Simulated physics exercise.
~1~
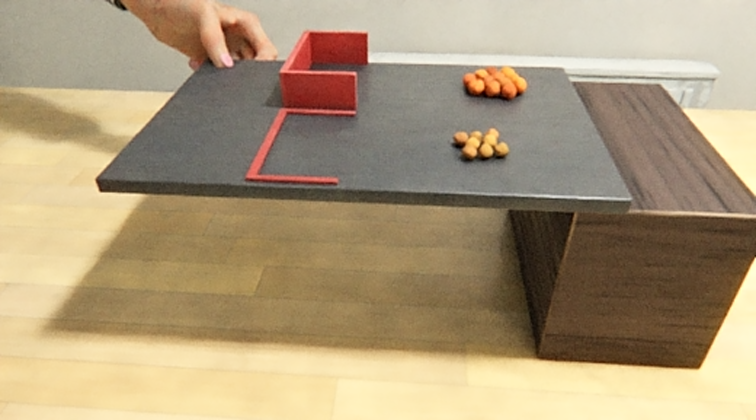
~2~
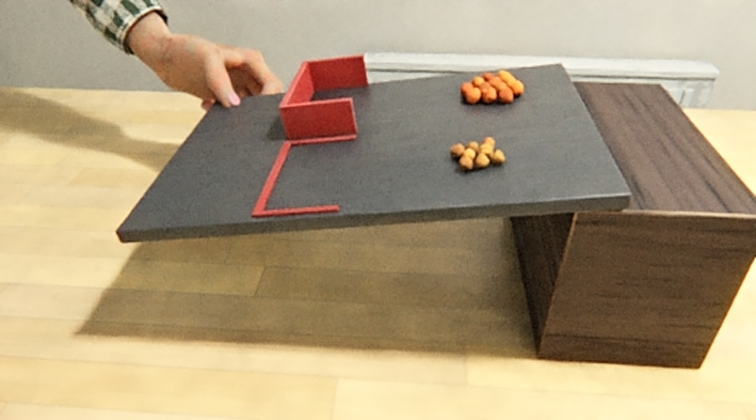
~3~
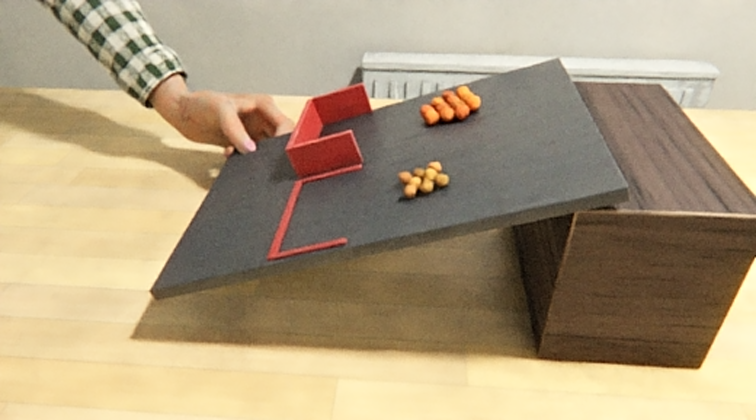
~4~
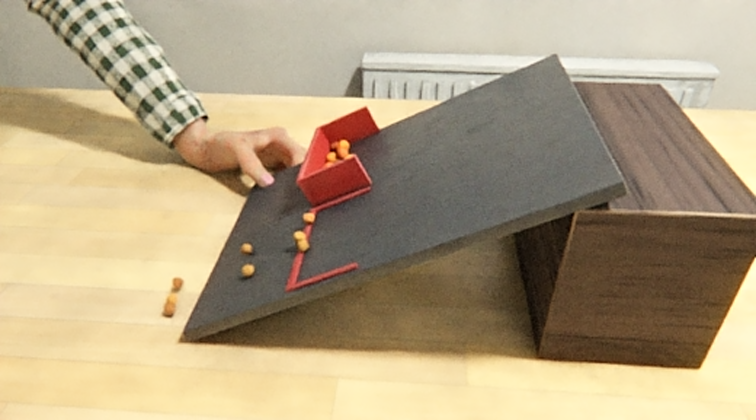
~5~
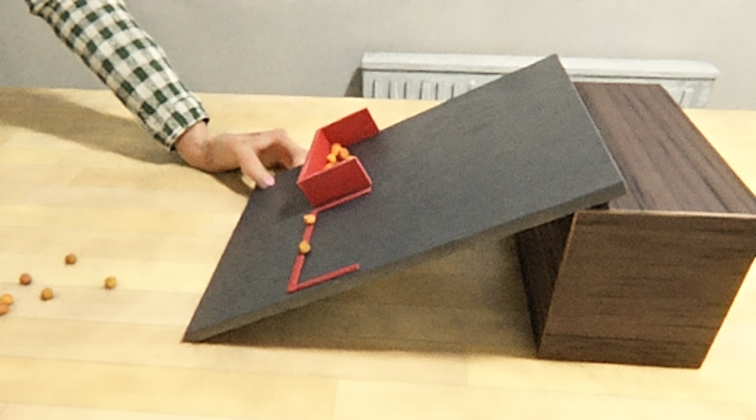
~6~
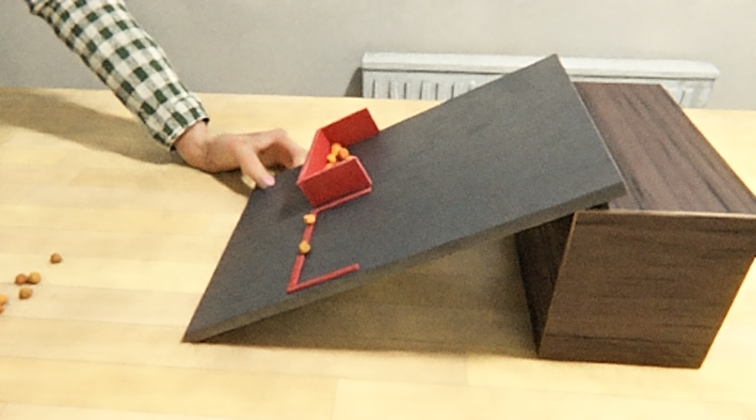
The footage shows a hand lowering one end of a dark board propped on a brown block, sending two clusters of small orange and tan pieces sliding left; the far cluster stops inside a tall red barrier, while most near pieces pass a low red strip onto the table.
